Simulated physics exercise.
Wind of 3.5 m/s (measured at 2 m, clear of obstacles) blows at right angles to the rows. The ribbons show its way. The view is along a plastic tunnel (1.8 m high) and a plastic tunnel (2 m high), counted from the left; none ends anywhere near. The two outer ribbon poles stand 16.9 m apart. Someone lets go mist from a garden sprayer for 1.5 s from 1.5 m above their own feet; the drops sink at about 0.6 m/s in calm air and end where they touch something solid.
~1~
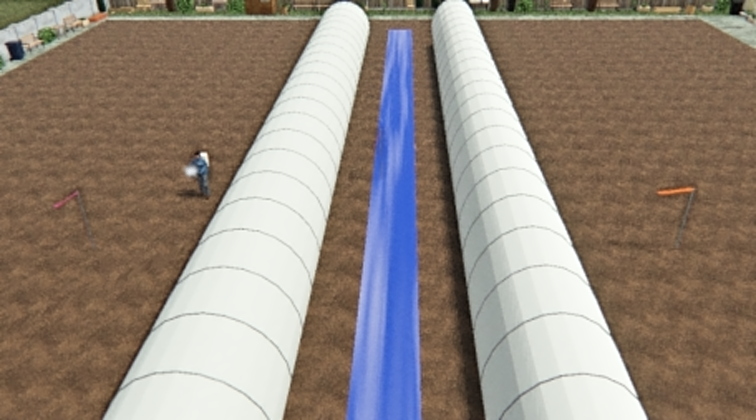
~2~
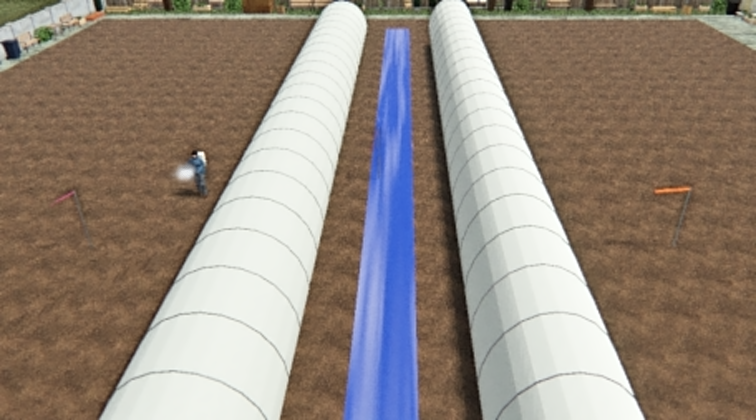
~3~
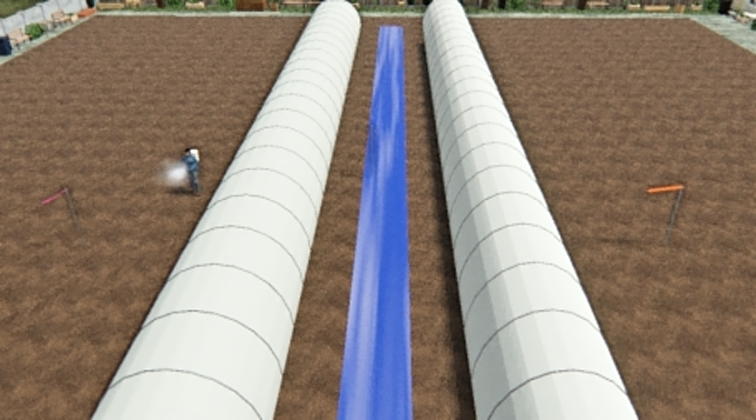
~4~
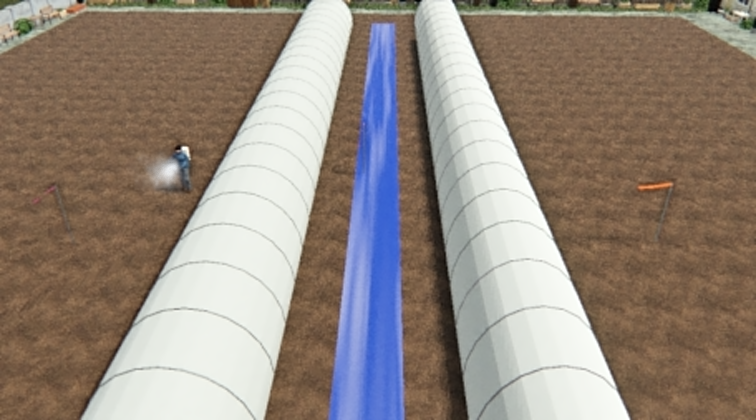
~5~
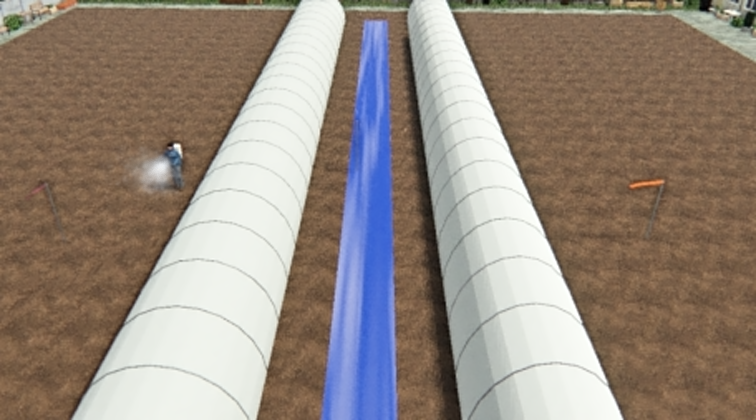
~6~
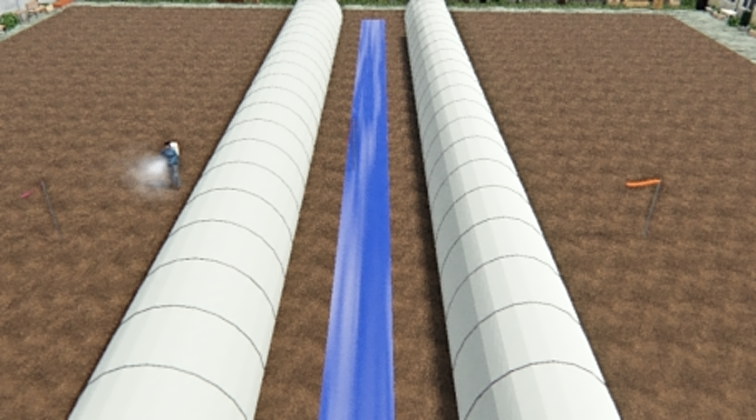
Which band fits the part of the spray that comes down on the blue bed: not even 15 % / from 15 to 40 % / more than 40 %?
On the blue bed: Not even 15 %.
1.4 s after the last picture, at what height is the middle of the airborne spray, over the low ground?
Roughly 0.6 m up.
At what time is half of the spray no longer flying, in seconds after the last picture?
Near 2.2 s.
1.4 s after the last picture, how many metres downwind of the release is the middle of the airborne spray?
Roughly 0.5 m.
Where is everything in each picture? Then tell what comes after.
The first frame shows the spray in the air spans x = 185 to 195 around y = 170 and it comes from (192, 169).
The second frame shows the right ribbon ends at (656, 192), leaning 80 degrees to the left, the spray in the air spans x = 175 to 190 around y = 170 and the blue one passes (389, 240).
The third frame shows the spray in the air spans x = 165 to 185 around y = 170 and the top of the left plastic tunnel crosses (262, 160).
The fourth frame shows the spray in the air spans x = 145 to 175 around y = 170 and the blue one passes (376, 194).
The fifth frame shows the right ribbon ends at (631, 187), leaning 80 degrees to the left and the spray in the air spans x = 130 to 170 around y = 170.
The sixth frame shows the spray in the air spans x = 125 to 170 around y = 170 and the top of the right plastic tunnel crosses (482, 150).
Then, 1.4 s after the last picture, 21 % is no longer flying here, and 0 % lies on the blue bed; the middle of what still flies is 0.6 m above the low ground, near (147, 186).
Then, 2.9 s after the last picture, 71 % is no longer flying here, and 0 % lies on the blue bed; the middle of what still flies is 0.4 m above the low ground, near (139, 192).
Then, 6.9 s after the last picture, 98 % is no longer flying here, and 0 % lies on the blue bed.
Then, 18.9 s after the last picture, 100 % is no longer flying here, and 0 % lies on the blue bed.
Then, 43.9 s after the last picture, 100 % is no longer flying here, and 0 % lies on the blue bed.
